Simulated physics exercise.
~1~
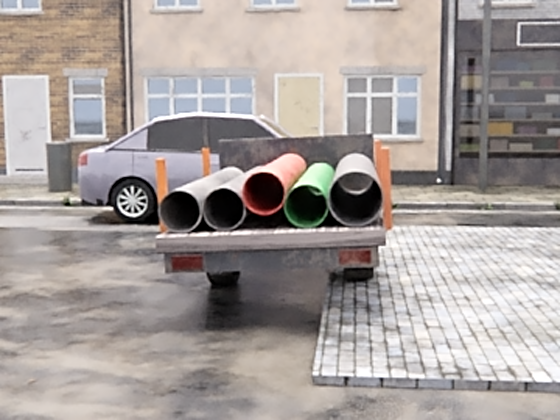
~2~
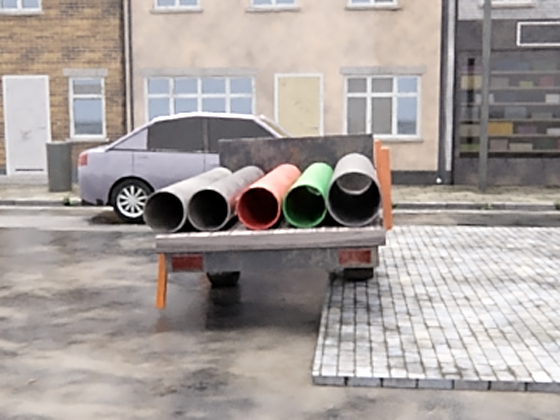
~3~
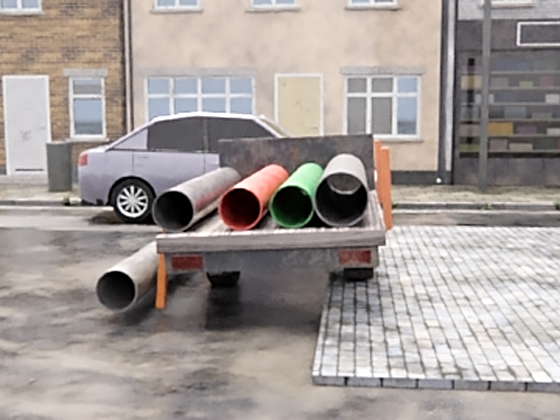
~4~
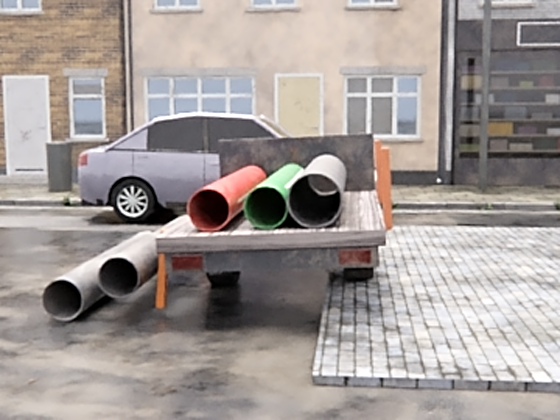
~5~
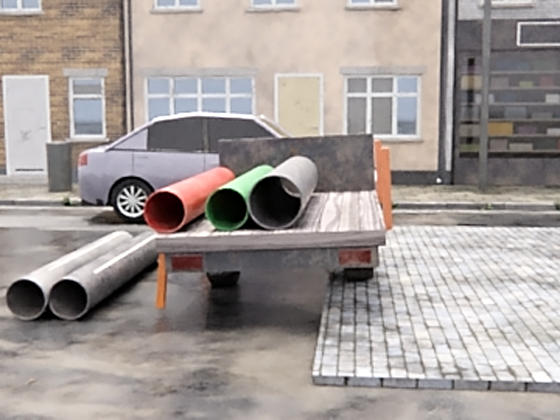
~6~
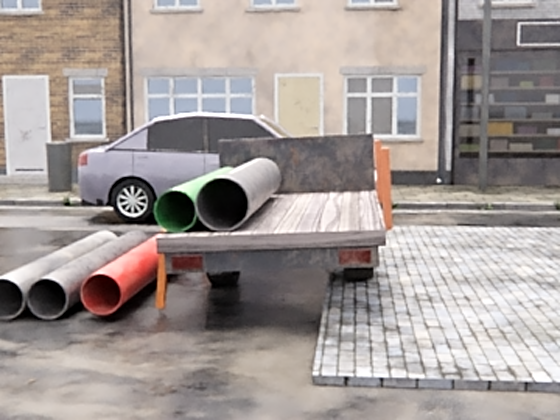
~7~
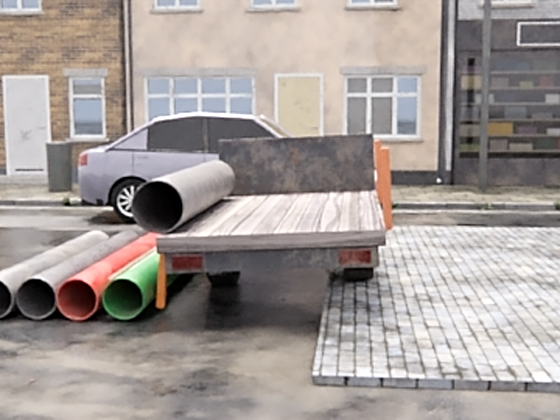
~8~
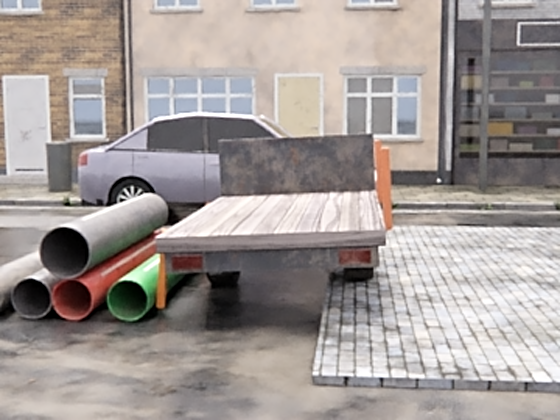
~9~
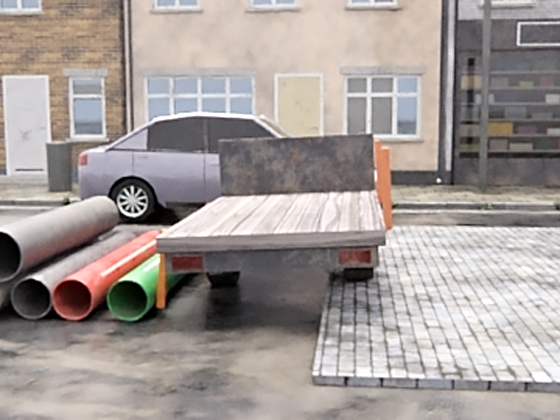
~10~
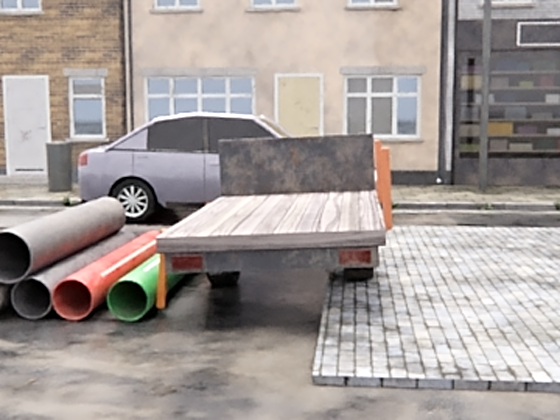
On a street in front of some houses and a parked car, the left posts of a low trailer swung down and its five pipes rolled off that side, grey ones first, then red, green and the last grey, ending heaped on the ground.
